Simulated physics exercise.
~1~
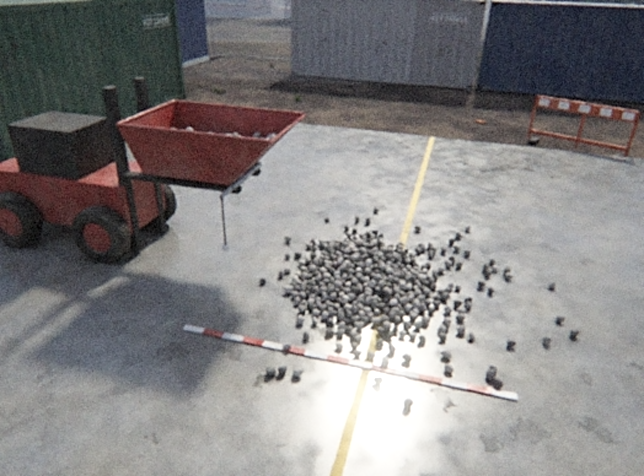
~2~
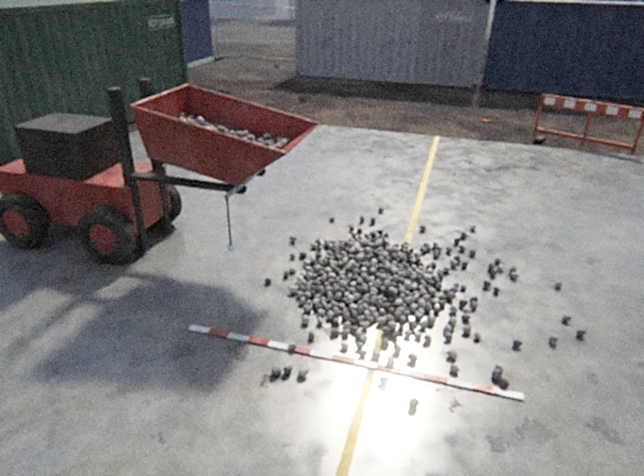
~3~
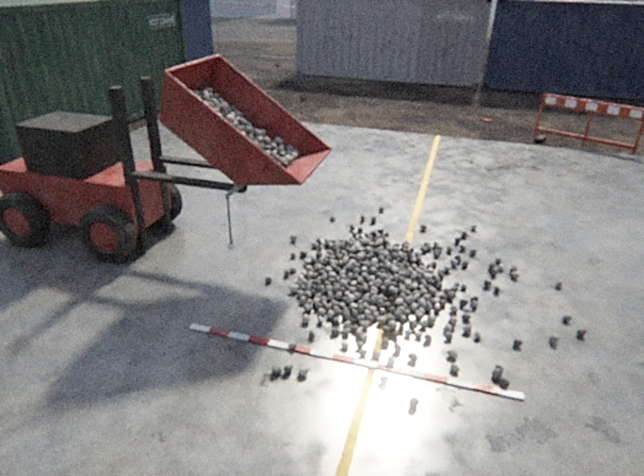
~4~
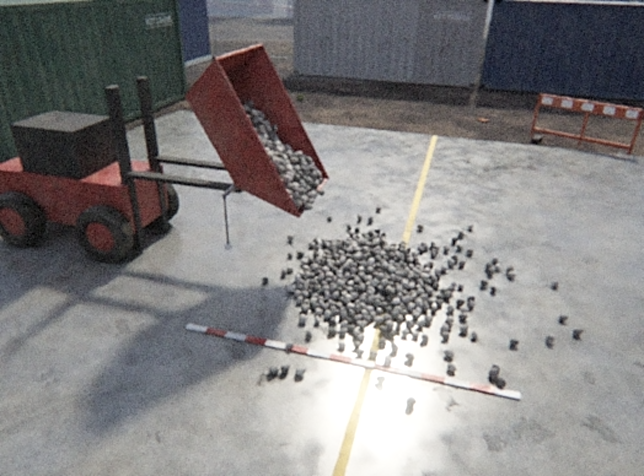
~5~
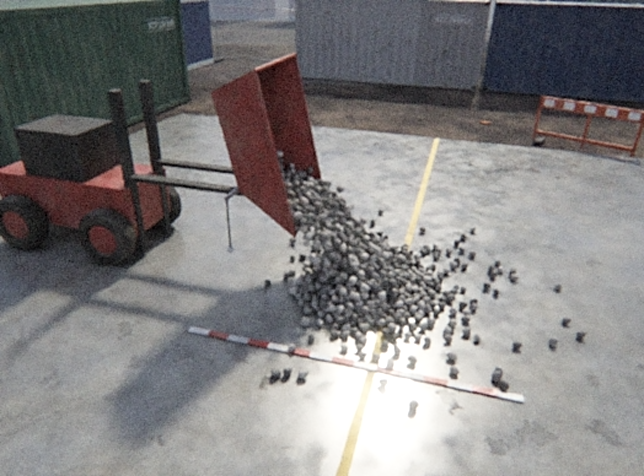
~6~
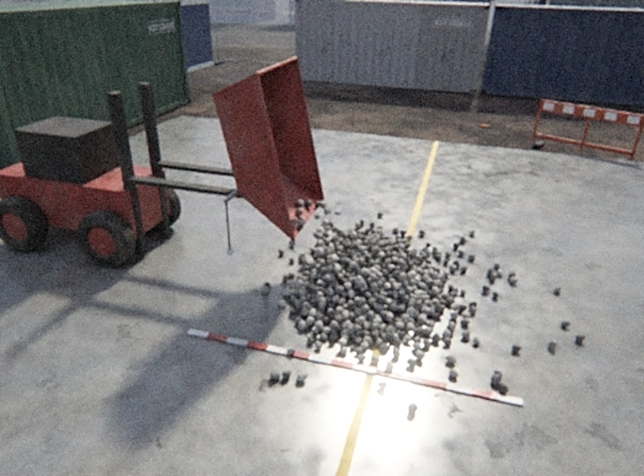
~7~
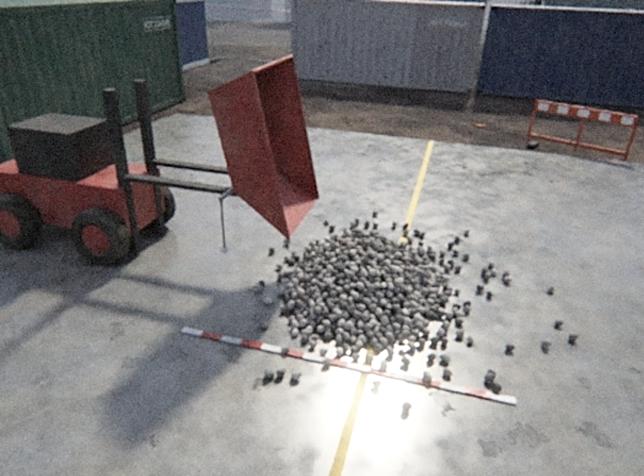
In a concrete yard lined with shipping containers, a red wheeled loader tips its raised skip steeply to the right, pouring grey stones onto a pile already lying across a yellow line, until the skip hangs empty and still beside the larger, settled heap.
